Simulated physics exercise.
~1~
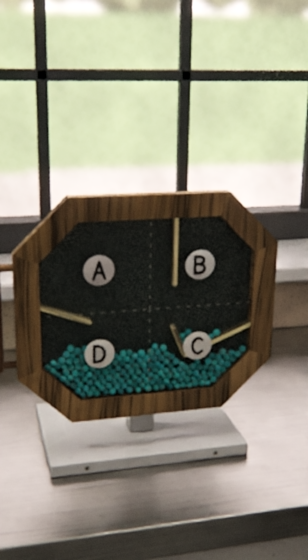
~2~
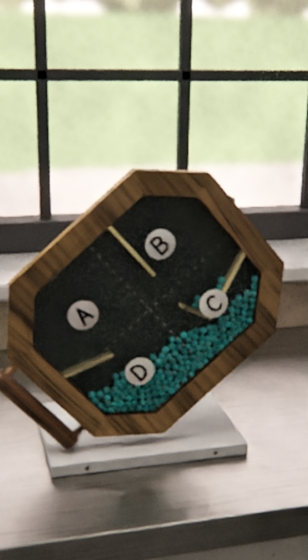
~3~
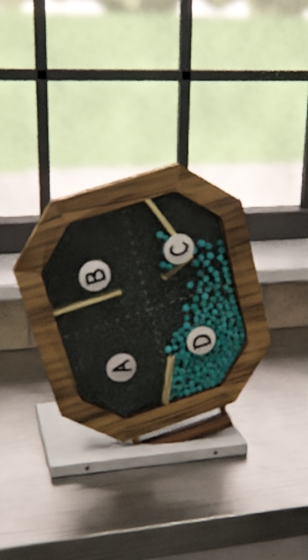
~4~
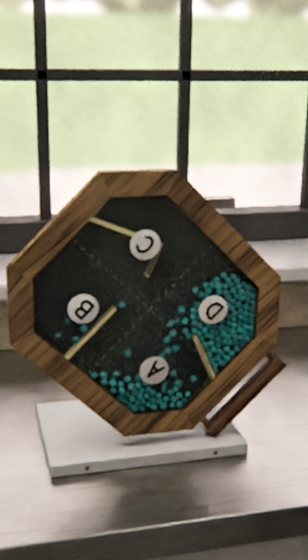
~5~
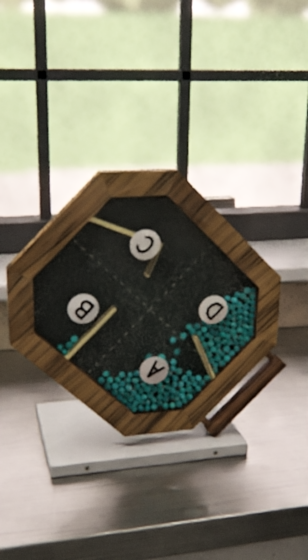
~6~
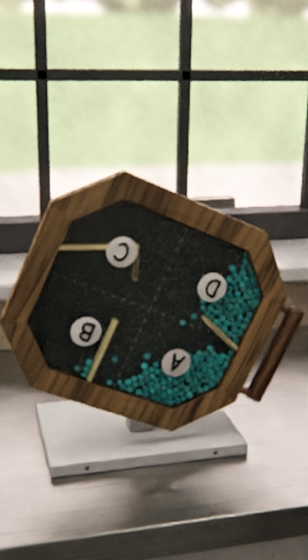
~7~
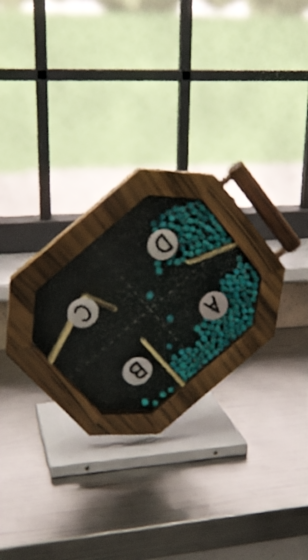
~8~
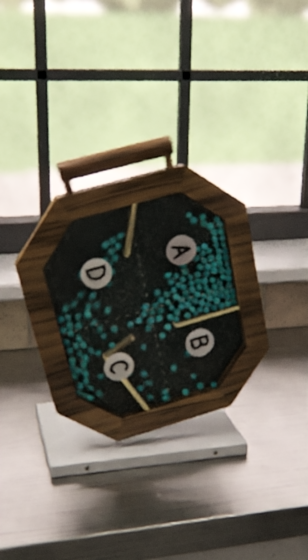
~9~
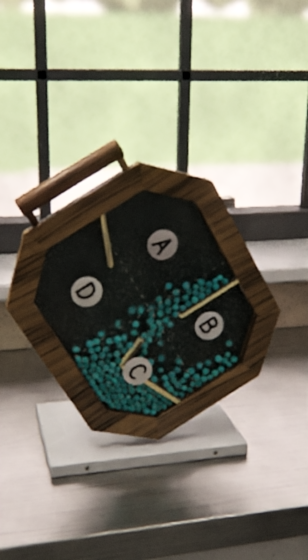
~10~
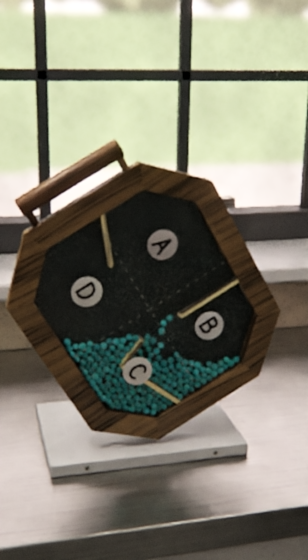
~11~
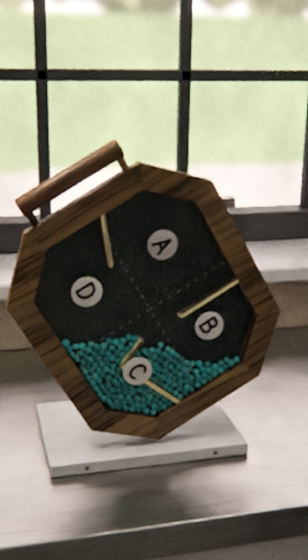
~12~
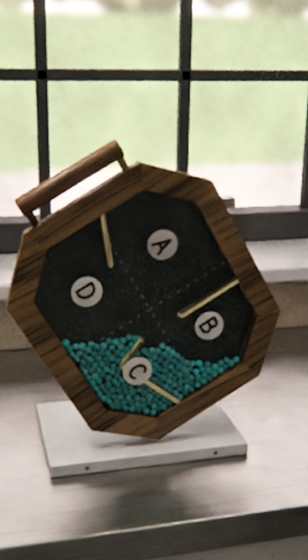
A wooden eight-sided case holding turquoise beads turned anticlockwise on its white stand, paused partway, then turned further until its handle was at the upper left, the beads tumbling past the inner strips and settling along the bottom, mostly around C.
